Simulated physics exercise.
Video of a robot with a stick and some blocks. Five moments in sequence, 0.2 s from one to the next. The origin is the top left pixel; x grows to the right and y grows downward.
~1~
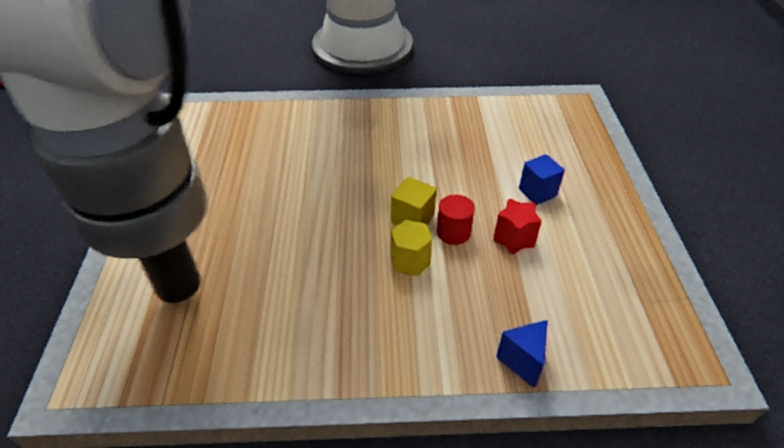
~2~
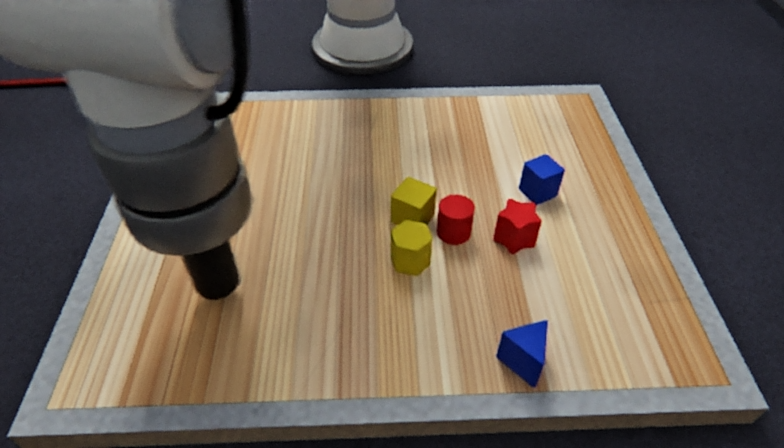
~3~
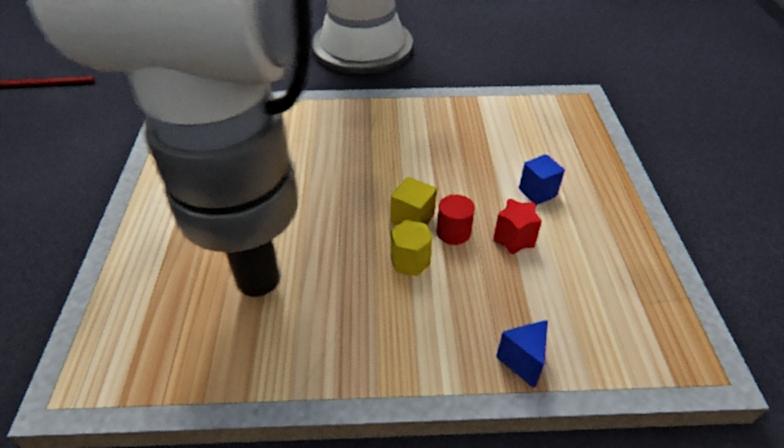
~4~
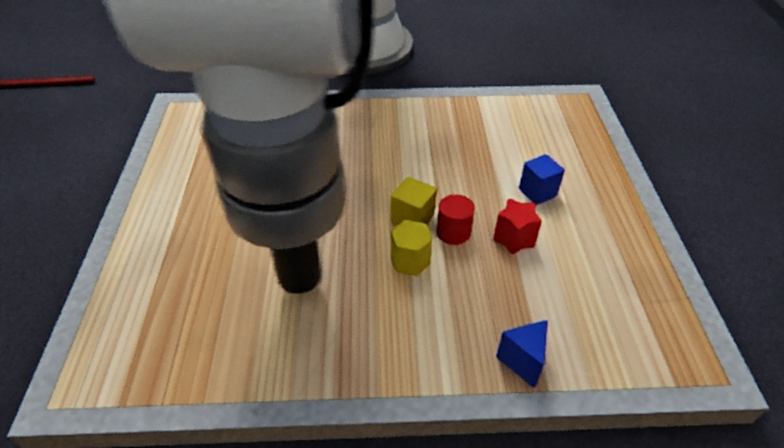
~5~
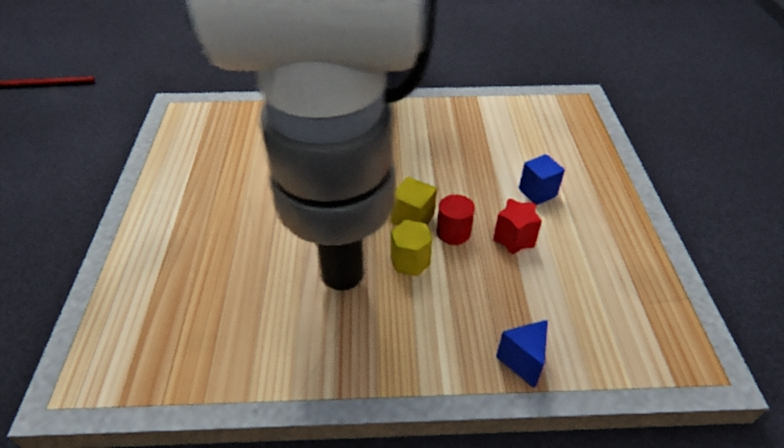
The robot arm moves its black stick steadily right across the board while the blocks stay still.
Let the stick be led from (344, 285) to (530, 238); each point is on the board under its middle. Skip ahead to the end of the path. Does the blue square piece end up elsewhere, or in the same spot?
Once the stick is done, the blue square piece remains in the old spot.
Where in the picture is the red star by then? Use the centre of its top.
I predict (565, 199).
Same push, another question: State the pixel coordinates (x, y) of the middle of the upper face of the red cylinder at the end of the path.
Top centre: (485, 169).
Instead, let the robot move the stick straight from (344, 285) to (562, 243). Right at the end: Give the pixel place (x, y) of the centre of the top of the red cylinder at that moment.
Its top face will be centred at roughly (477, 178).
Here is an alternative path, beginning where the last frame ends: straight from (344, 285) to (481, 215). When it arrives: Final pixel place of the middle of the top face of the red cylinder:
The red cylinder ends near (520, 181).
On the path given first. One third of the way, stick (411, 257); yellow hexagon (438, 222), turned 35° anticlockwise; red cylinder (461, 202).
Two thirds of the way, stick (475, 242); yellow hexagon (486, 201), turned 65° anticlockwise; red cylinder (486, 177).
At the end, stick (533, 226); yellow hexagon (495, 193), turned 95° anticlockwise; red cylinder (485, 169); red star (565, 199); blue square piece in place.
